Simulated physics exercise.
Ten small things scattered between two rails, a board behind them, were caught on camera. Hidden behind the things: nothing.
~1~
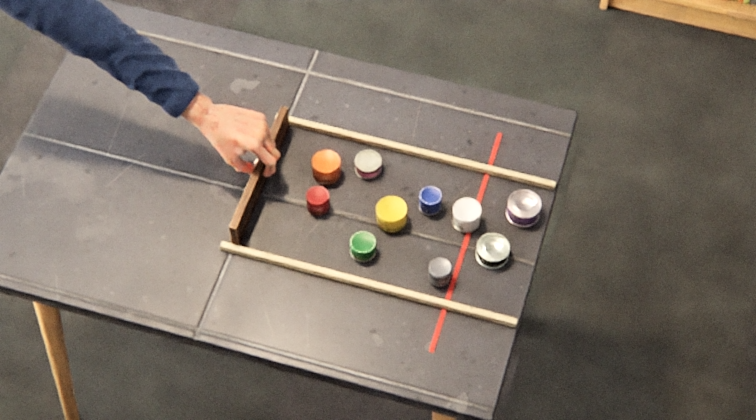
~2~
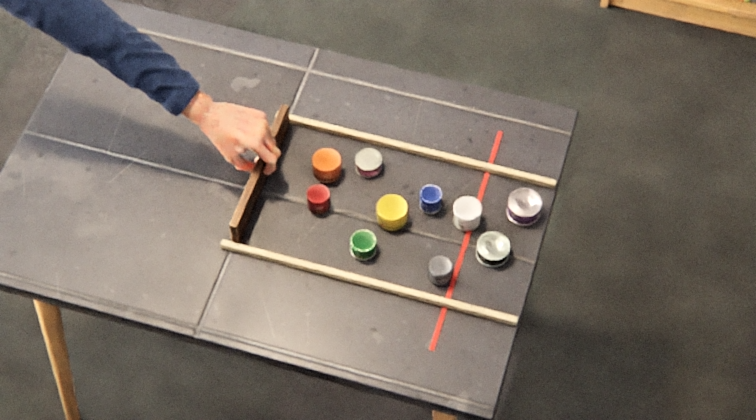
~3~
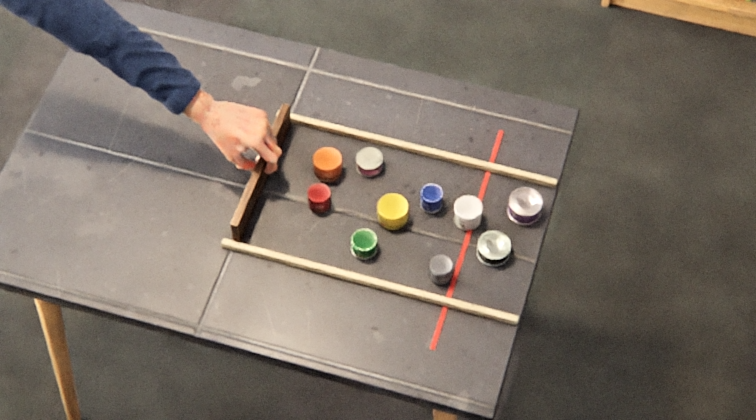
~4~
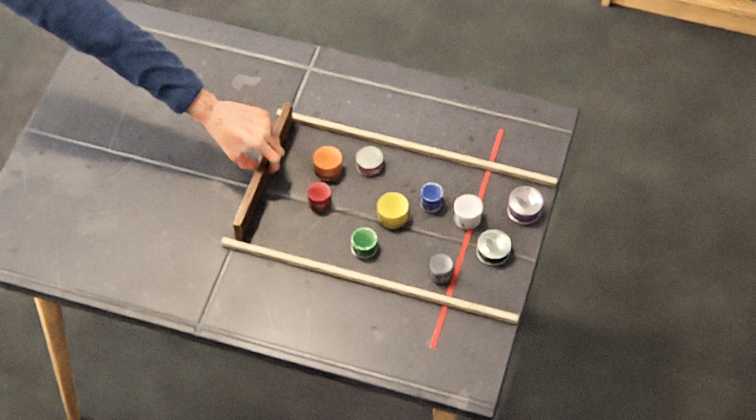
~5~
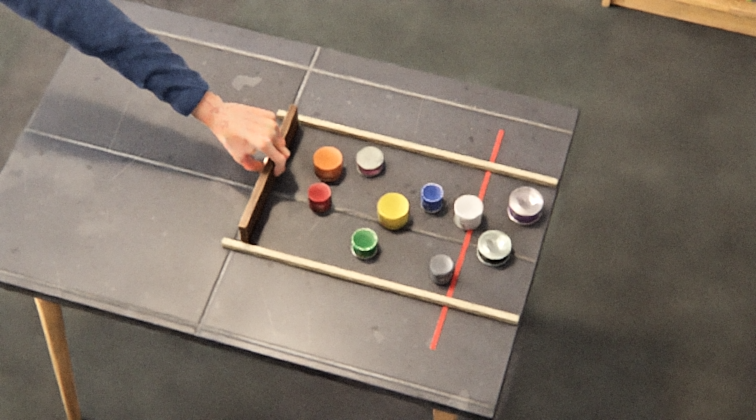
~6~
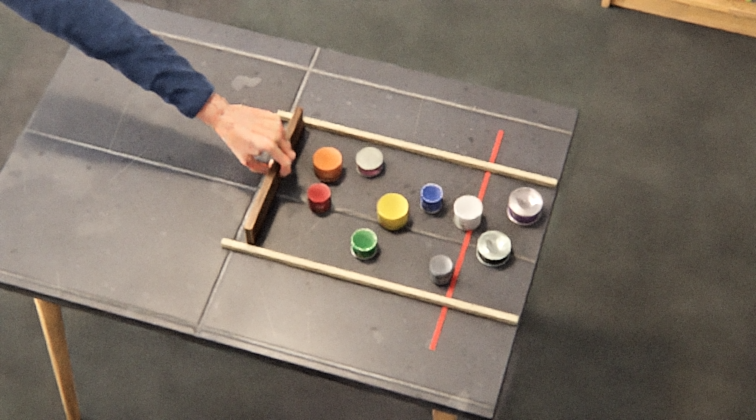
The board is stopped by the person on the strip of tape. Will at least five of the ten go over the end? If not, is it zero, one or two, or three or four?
No, zero go over.
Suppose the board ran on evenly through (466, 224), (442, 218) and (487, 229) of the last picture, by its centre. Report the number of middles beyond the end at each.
0; 0; 2.
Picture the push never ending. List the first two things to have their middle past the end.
Going earliest first, it's the white pot and then the black tin.
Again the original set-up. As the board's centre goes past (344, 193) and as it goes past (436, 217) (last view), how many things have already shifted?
The count reaches 3 first and 9 second.
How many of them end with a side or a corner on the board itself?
Looks like 4 of them, all told.
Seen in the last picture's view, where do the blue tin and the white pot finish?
The blue tin finishes at (513, 219); the white pot finishes at (532, 234).
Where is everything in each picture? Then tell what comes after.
The first frame shows purple pot (524, 208); black tin (493, 251); white pot (467, 216); board (260, 175); tape (468, 237).
The second frame shows black tin (493, 249); orange tub (327, 166).
The third frame shows white pot (468, 213); yellow tub (393, 212).
The fourth frame shows purple pot (525, 205); pink pot (370, 161).
The fifth frame shows black tin (494, 248); green tin (364, 244).
The sixth frame shows purple pot (525, 207); black tin (494, 249); white pot (468, 213); board (276, 175); tape (469, 234).
Early on, none off yet; purple pot at rest near (525, 207); black tin at rest near (494, 249); white pot at rest near (468, 213).
A while later, none off yet; purple pot at rest near (525, 207); black tin moving near (497, 253); white pot travelled about its own width near (496, 225).
Finally, the number that fall off is zero.
